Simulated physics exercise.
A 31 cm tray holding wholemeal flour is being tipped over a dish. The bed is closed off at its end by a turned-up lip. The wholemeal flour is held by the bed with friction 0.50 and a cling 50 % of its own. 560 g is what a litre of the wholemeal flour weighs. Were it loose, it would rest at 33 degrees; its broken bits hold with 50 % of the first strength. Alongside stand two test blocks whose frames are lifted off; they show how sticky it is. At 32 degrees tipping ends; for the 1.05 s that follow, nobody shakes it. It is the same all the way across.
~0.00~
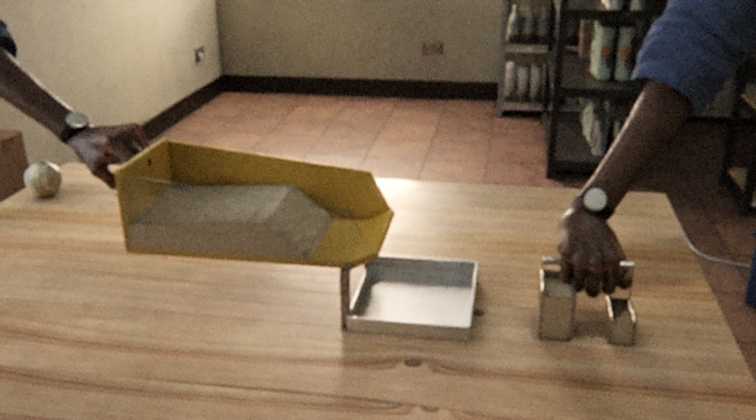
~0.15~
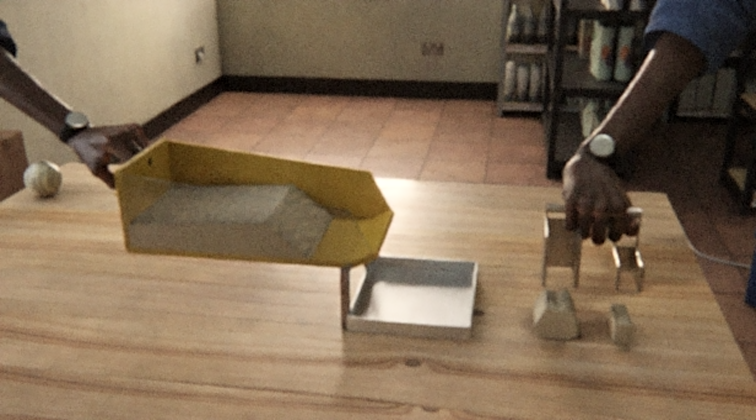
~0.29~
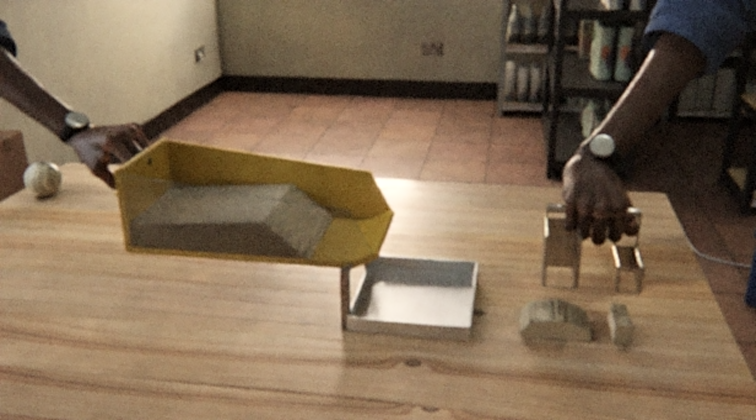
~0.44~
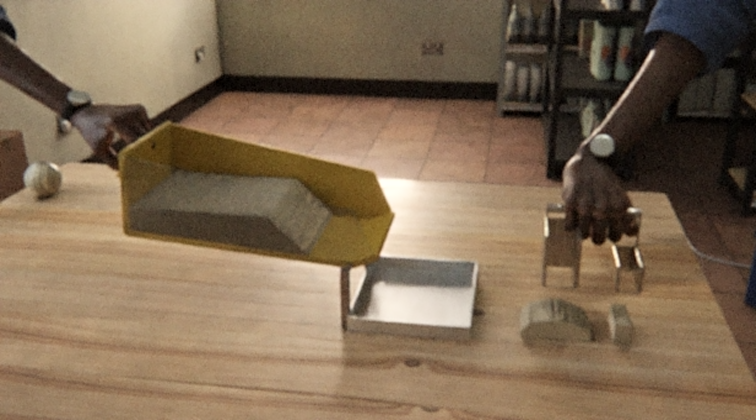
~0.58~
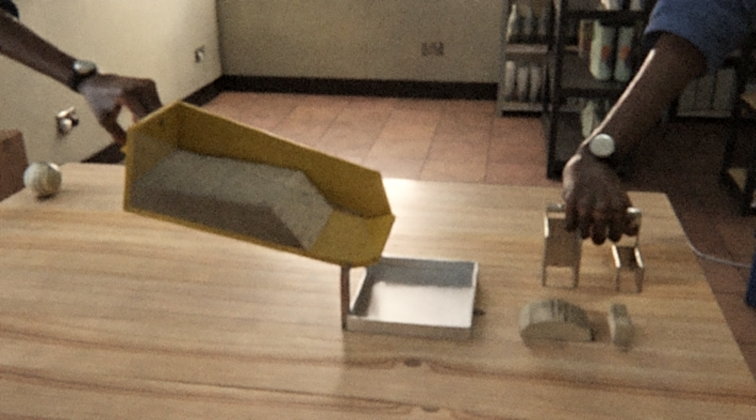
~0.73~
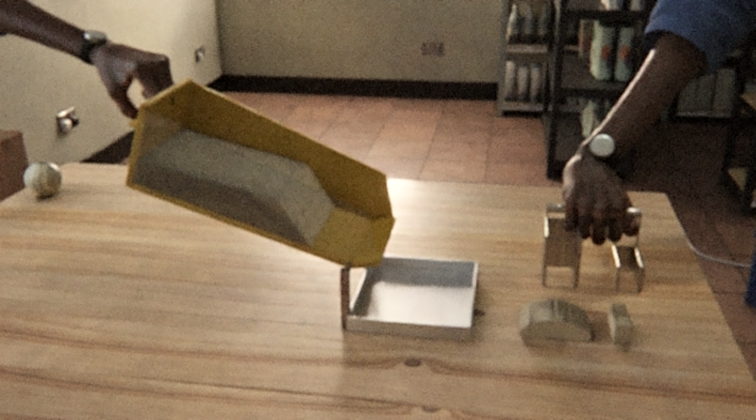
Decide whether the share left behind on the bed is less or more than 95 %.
Smaller than 95 %.
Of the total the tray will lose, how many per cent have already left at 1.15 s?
The figure is some 0 %.
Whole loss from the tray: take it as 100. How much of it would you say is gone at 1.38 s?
It is roughly 20 percent.
By 0.92 s, the tilt is 27 degrees and 100 % is on the bed.
By 1.15 s, the tilt is 32 degrees and 100 % is on the bed.
By 1.38 s, the tilt is 32 degrees and 96 % is on the bed.
By 1.61 s, the tilt is 32 degrees and 85 % is on the bed.
By 2.13 s, at the end, the tilt is 32 degrees and 78 % is on the bed.
